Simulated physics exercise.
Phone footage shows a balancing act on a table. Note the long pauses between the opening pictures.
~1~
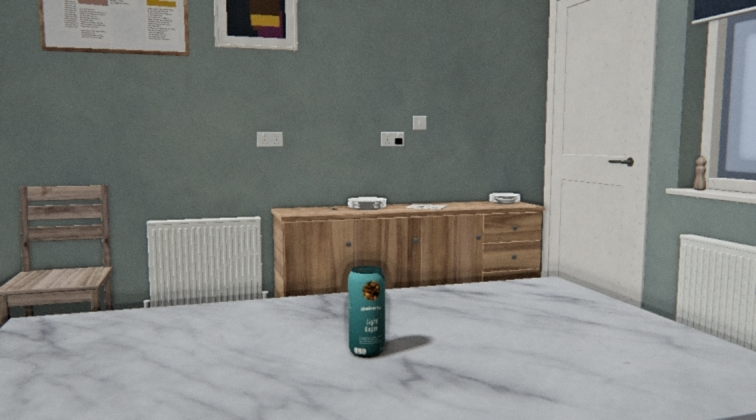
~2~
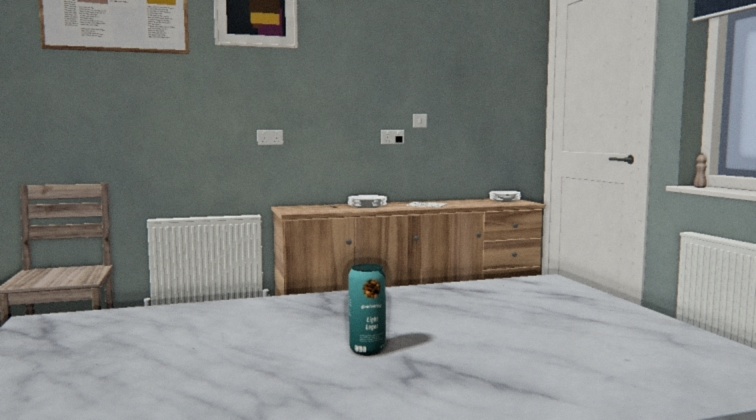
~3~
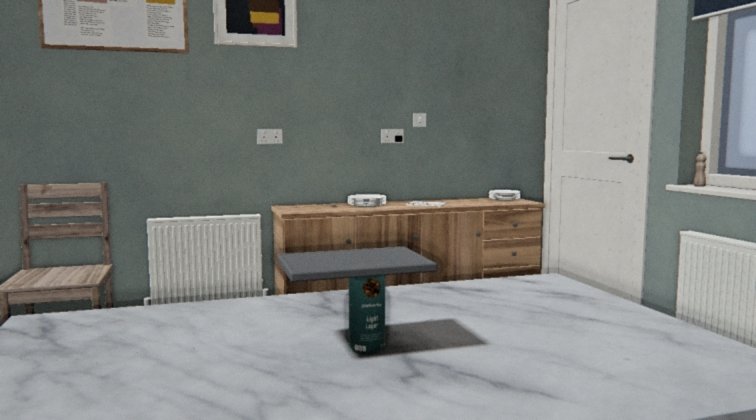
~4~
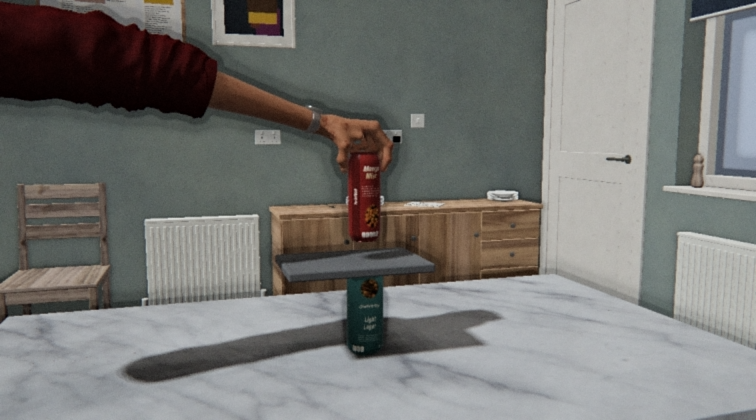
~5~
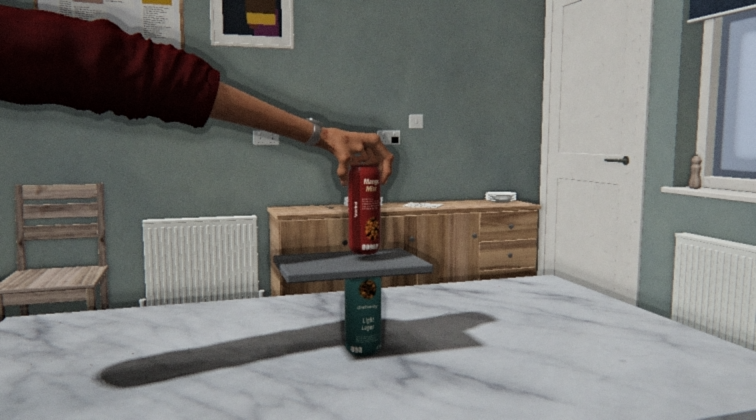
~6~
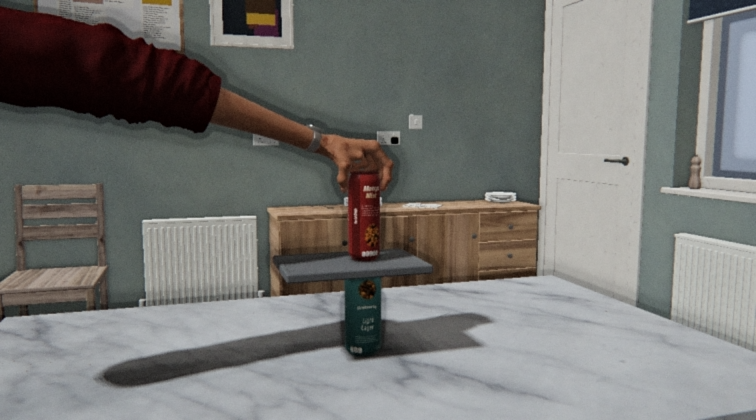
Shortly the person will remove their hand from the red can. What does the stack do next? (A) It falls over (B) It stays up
Answer: B.
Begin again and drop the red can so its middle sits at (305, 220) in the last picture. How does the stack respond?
After that, it tumbles down.
Then, 0.30 s later than the last frame, all is still.
Then, 0.70 s later than the last frame, red can resting near (364, 216).
When it is over, all 3 as before. End places, in pixels of the last picture, red can near (364, 216). The stack stays up.
